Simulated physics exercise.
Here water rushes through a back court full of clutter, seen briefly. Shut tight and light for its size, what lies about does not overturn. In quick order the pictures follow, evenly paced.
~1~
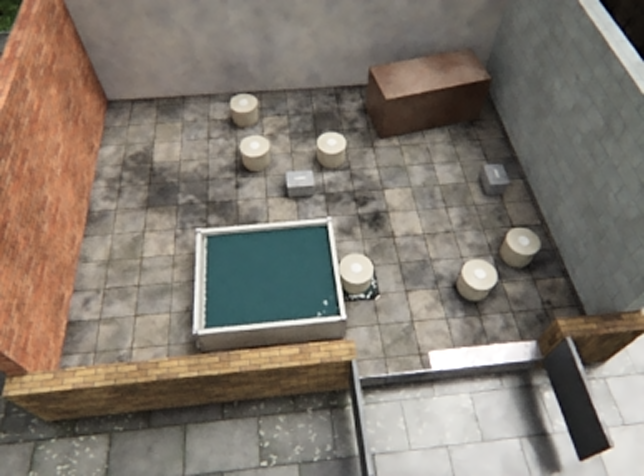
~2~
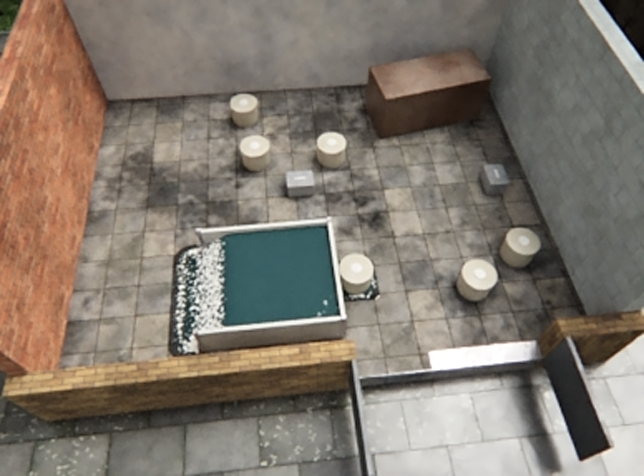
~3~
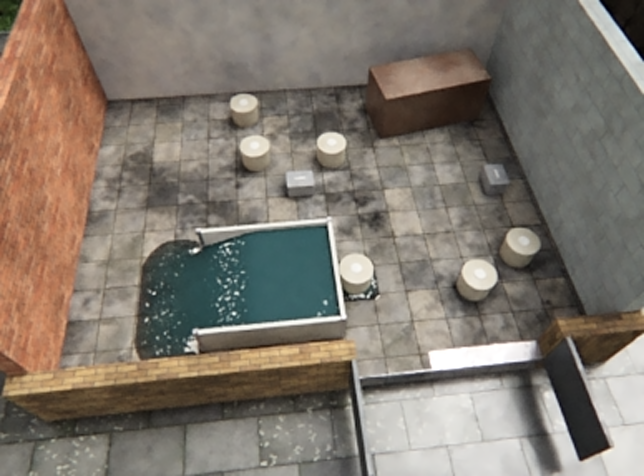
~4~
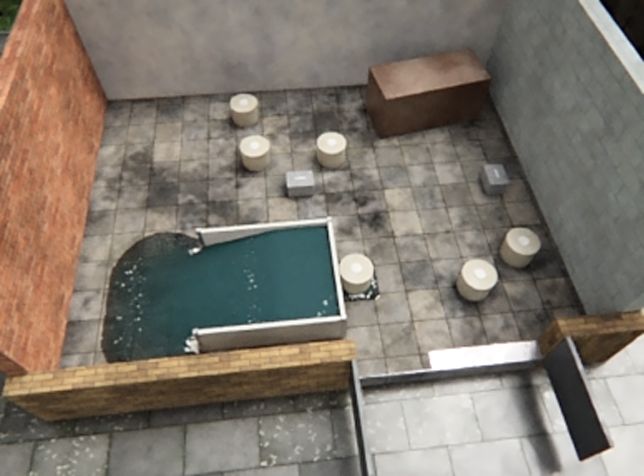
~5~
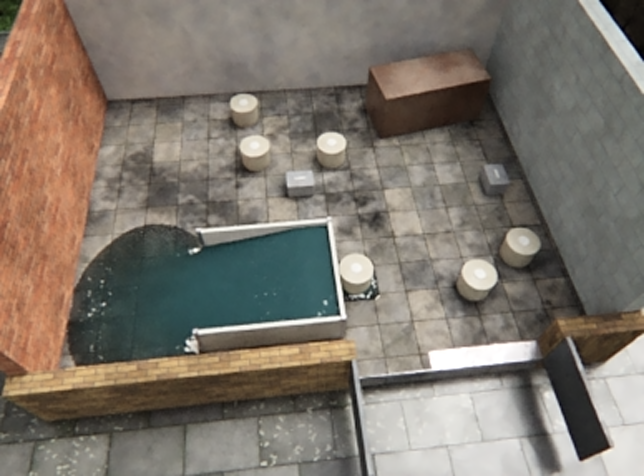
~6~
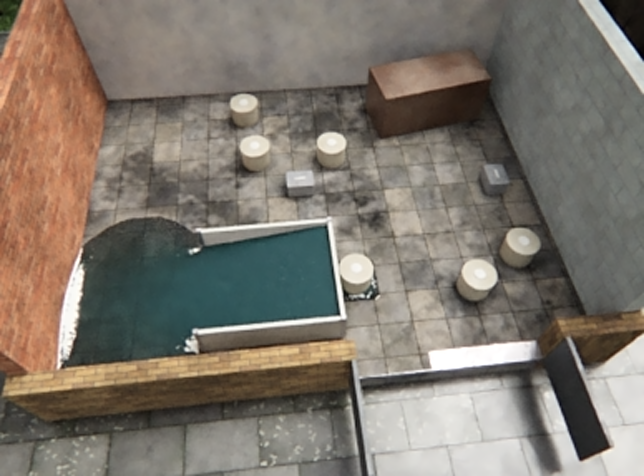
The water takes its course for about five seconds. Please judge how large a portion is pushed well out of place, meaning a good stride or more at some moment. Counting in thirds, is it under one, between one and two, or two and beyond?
It does not reach a third.
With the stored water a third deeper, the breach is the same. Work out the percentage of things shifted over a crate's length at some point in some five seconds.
Something like 10 % of the loose things.
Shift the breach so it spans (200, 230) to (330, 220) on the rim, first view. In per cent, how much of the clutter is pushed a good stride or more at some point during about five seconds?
My estimate is some 40 per cent of them.
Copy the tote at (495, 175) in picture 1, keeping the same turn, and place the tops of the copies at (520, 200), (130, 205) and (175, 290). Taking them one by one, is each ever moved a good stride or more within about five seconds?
Sequence: Doesn't go far, travels that far, travels that far.
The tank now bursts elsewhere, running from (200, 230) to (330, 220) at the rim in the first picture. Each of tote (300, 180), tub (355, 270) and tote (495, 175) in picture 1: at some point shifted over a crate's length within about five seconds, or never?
Outcome by item - displaced that far / short of that distance / short of that distance.
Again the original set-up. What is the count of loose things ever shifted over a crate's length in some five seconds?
So the number is 0.
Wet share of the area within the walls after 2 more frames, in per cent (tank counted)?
Estimate: Close to 20 in a hundred.
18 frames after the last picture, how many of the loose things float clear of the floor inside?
Tally at that point: 0.
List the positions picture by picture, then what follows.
The first picture shows a tub at (243, 103), on the bottom; a tote at (496, 174) rests on the ground; 0 of 8 have shifted.
The second picture shows a tub at (243, 103) rests on the ground; a tote at (496, 174), on the bottom; 0 of 8 have shifted.
The third picture shows a tub at (243, 103), on the bottom; a tote at (496, 174) rests on the ground; 0 of 8 have shifted.
The fourth picture shows a tub at (243, 103) rests on the ground; a tote at (496, 174) rests on the ground; 0 of 8 have shifted.
The fifth picture shows a tub at (243, 103) rests on the ground; a tote at (496, 174) rests on the ground; 0 of 8 have shifted.
The sixth picture shows a tub at (243, 103) rests on the ground; a tote at (496, 174), on the bottom; 0 of 8 have shifted.
A moment on, 0 of 8 are well off their spots; 0 afloat.
Next, 0 of 8 are well off their spots; 0 afloat.
Later, 0 of 8 are well off their spots; 0 afloat.
In the end, 0 of 8 are well off their spots, and 0 have been at some point; 0 afloat.
